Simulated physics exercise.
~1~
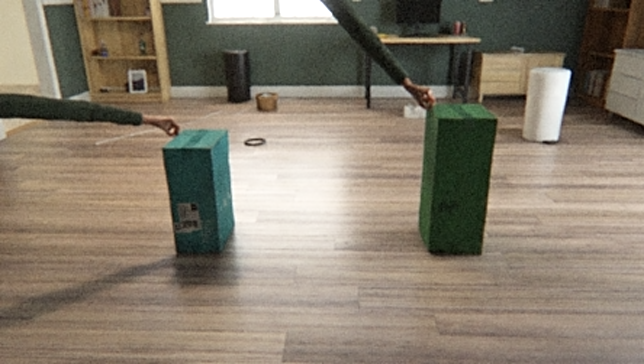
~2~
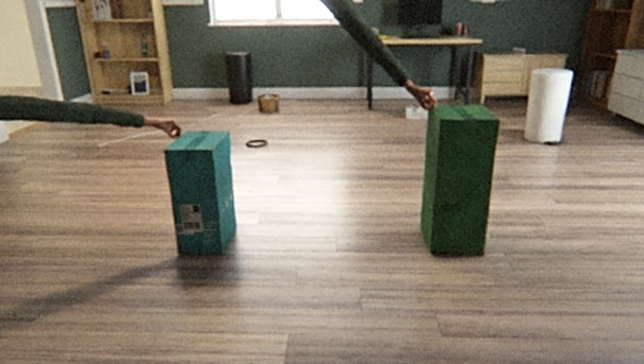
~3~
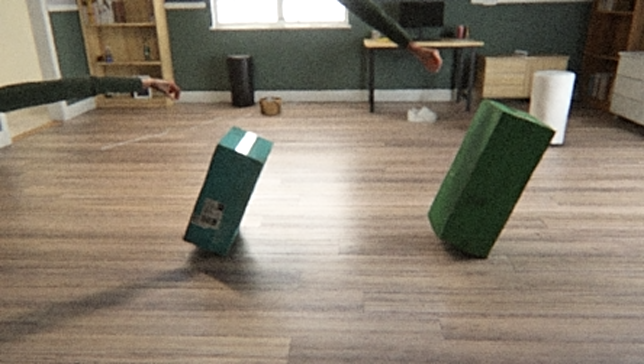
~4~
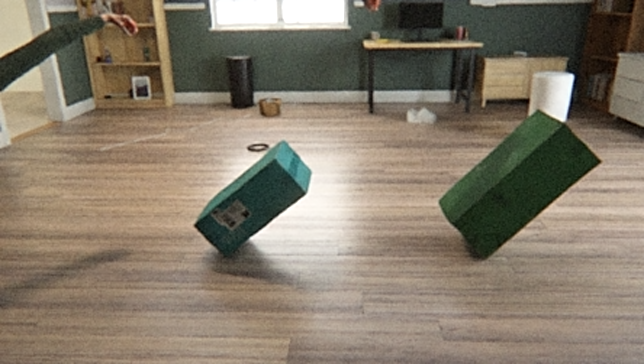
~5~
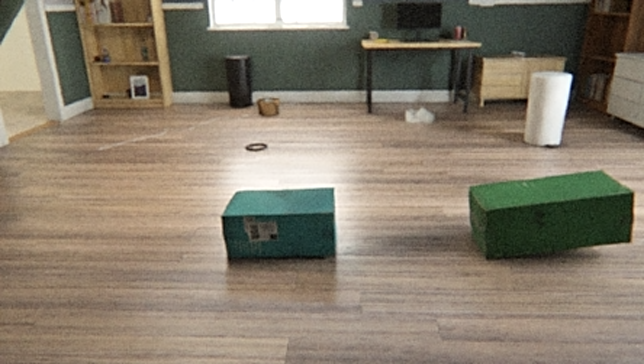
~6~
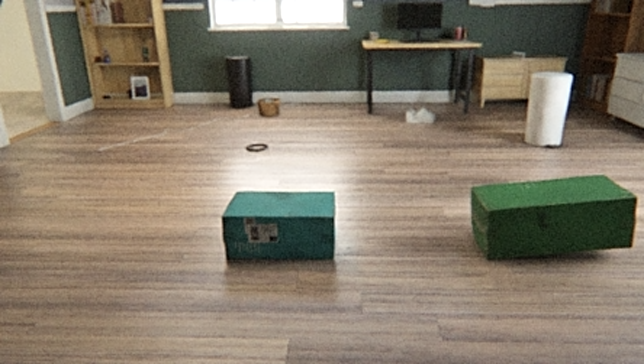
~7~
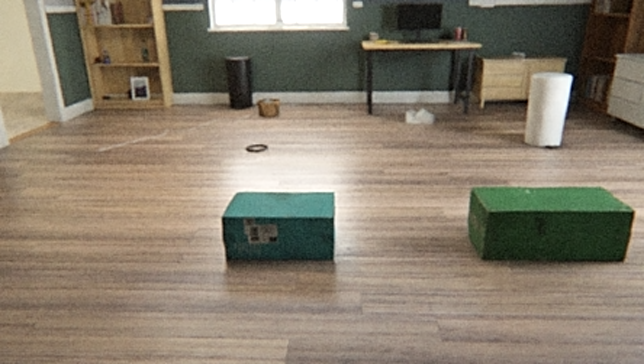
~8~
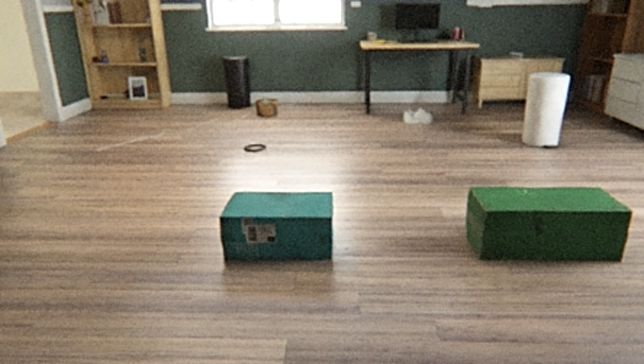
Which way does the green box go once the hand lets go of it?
The green box moves to the right, toppling over that way until it lies on its side.
Two tall boxes, a turquoise one on the left and a larger green one on the right, stand on a wood floor in a room with dark green walls, seen from the front by a slightly swaying camera. Behind them are a wooden shelf, a desk with a monitor, a black bin and a white cylinder. A hand in a dark sleeve touches the top of each box. Both boxes tip to the right as the hands let go and draw back. They keep toppling and land on their sides, where they lie still.
